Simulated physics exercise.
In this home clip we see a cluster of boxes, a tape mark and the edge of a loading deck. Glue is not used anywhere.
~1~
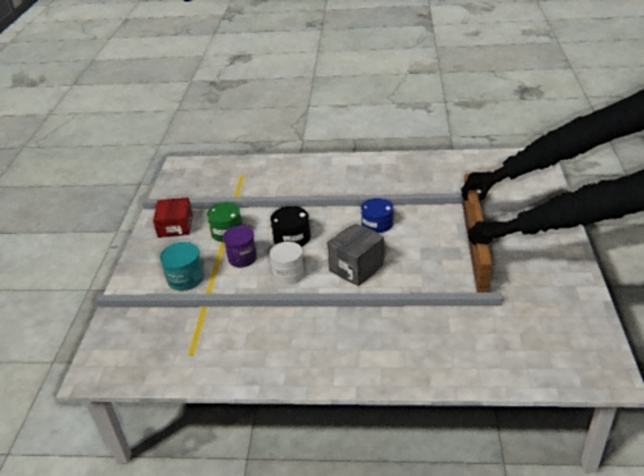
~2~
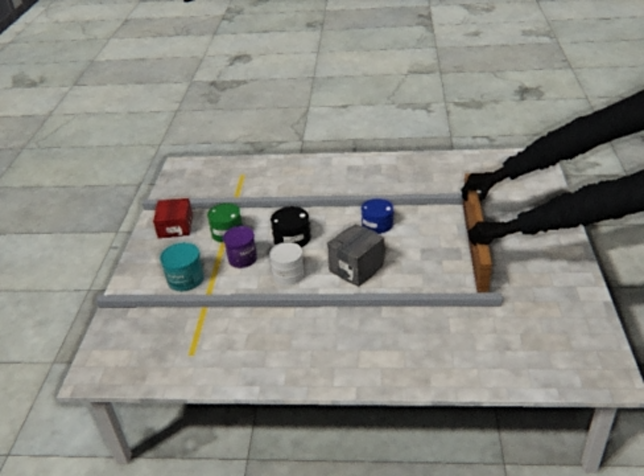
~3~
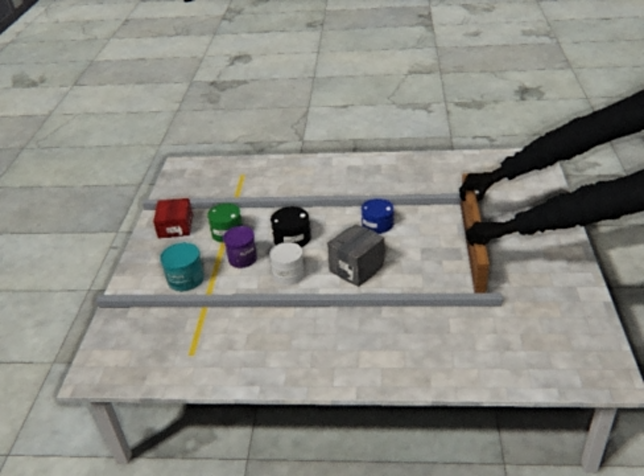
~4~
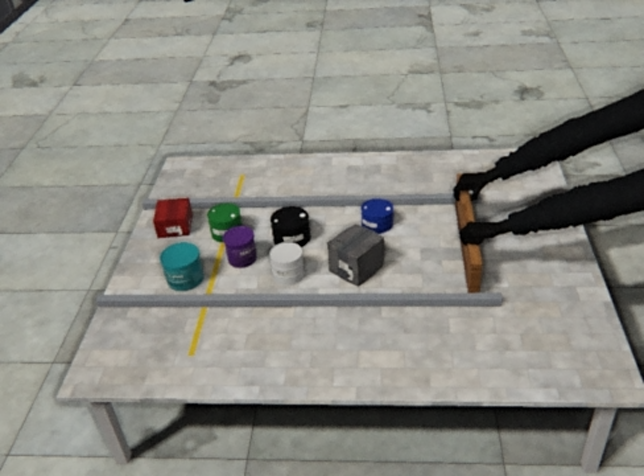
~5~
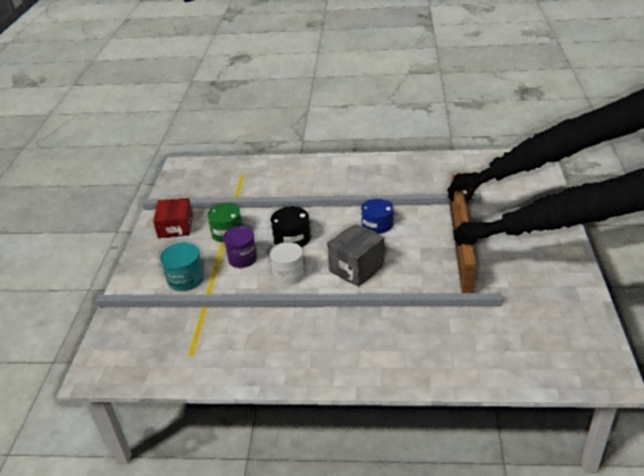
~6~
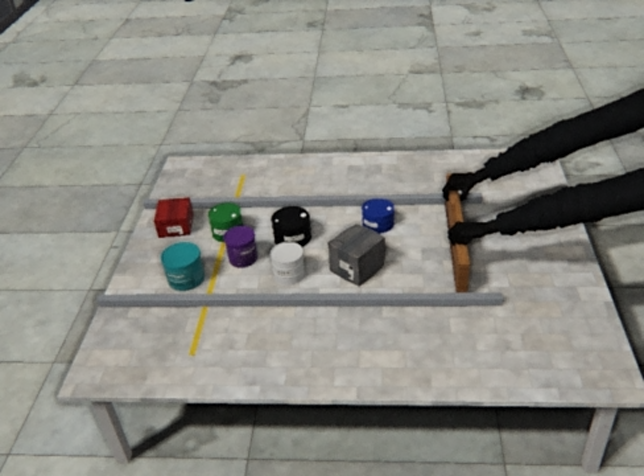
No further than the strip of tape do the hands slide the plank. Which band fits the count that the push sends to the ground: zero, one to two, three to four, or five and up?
The band is zero.
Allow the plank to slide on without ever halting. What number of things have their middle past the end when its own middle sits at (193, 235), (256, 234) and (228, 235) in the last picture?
The counts would come out as 2, 0 and 0.
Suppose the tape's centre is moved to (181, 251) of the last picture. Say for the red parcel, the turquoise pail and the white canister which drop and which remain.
Taking them in turn: Red parcel ends up off it, turquoise pail ends up off it, white canister is still there.
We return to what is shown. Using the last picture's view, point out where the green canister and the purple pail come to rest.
Green canister at (183, 217), purple pail at (176, 245).
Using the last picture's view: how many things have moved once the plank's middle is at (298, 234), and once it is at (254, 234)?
Tally: First 4; then 7.
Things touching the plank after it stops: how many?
It adds up to 3.
A little later, none off yet; red parcel at rest near (174, 218); turquoise pail at rest near (183, 267); green canister at rest near (226, 223).
When it is over, the number that fall off is zero.
